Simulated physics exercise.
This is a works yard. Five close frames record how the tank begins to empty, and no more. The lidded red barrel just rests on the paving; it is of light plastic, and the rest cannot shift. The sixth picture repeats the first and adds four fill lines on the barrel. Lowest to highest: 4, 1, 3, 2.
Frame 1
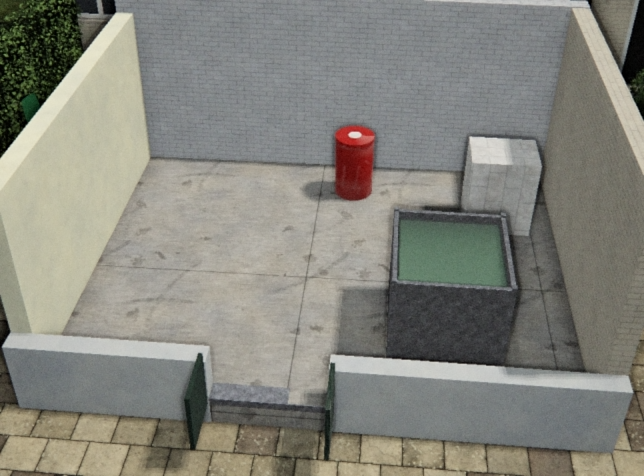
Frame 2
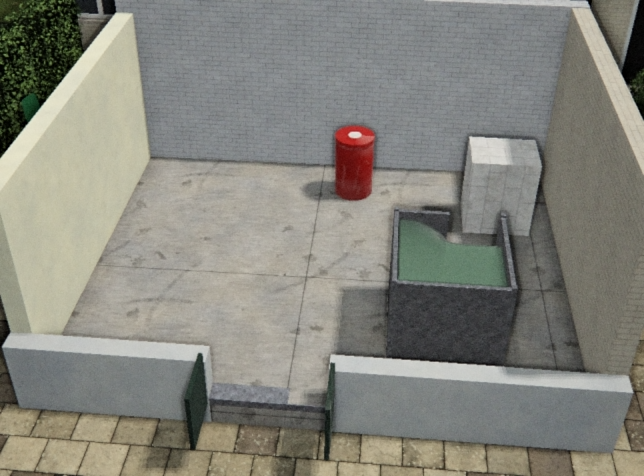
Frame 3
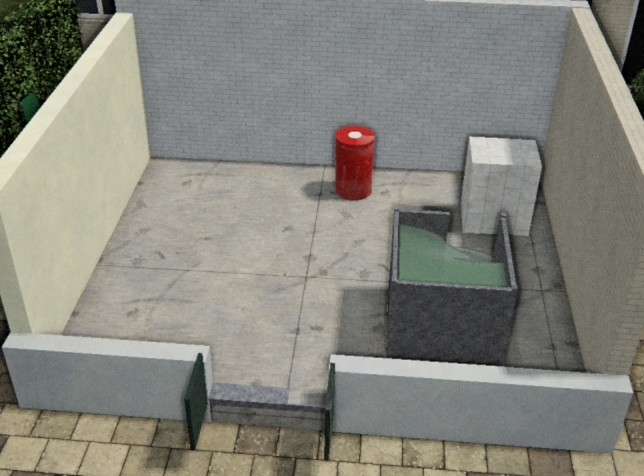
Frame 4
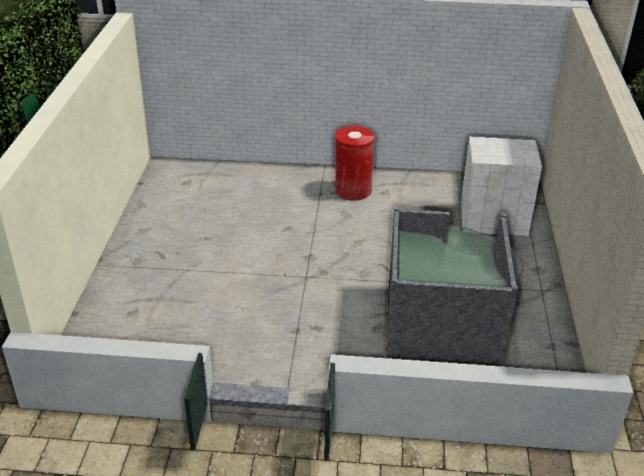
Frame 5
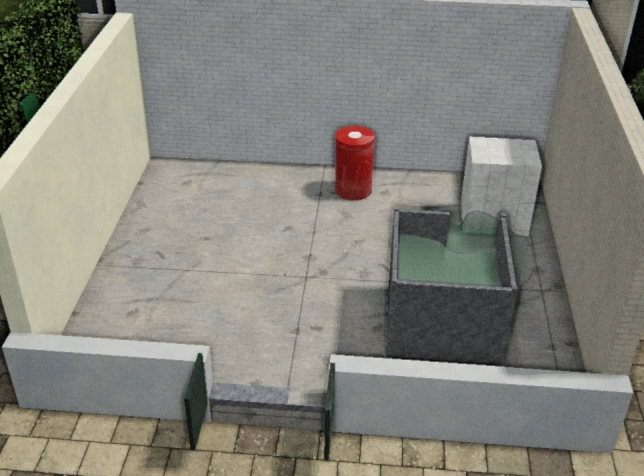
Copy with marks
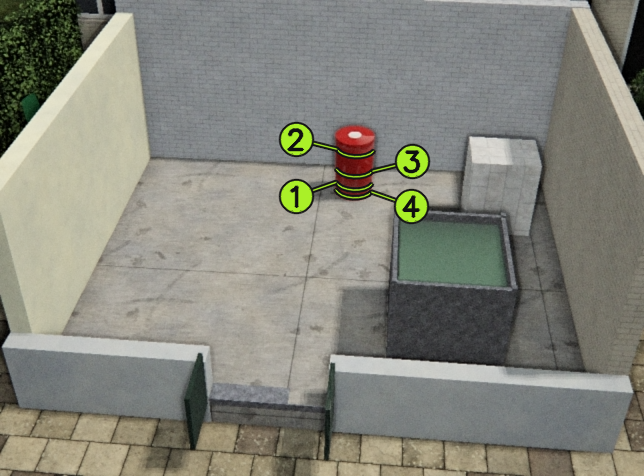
In a works yard, green water in a dark tank drops, sloshes and rises again.
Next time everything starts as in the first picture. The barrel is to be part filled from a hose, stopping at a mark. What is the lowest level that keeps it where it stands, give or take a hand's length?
I would pick level 3.
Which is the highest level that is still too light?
1 it is.
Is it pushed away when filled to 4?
Yes, it does.
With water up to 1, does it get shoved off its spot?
Yes, it does.
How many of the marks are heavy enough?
Two of them.
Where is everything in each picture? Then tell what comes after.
Lid of the red barrel at (356, 135); tank full, its middle at (451, 253); open gate at (270, 354), in the first picture.
Water covers 1 % of the ground, mostly out of sight from here, in the second picture.
Water covers 3 % of the ground, mostly out of sight from here, in the third picture.
Water covers 6 % of the ground, mostly out of sight from here, in the fourth picture.
Lid of the red barrel at (356, 135); 9 % of the ground under water, its edge towards the barrel at (448, 209), in the fifth picture.
In lime, 1 at (353, 190); 2 at (354, 156); 3 at (353, 176); 4 at (352, 197); from the bottom up 4, 1, 3, 2.
With 1, it is pushed about its own width away.
With 2, it does not move.
With 3, it does not move.
With 4, it is pushed about 7 times its own width away.
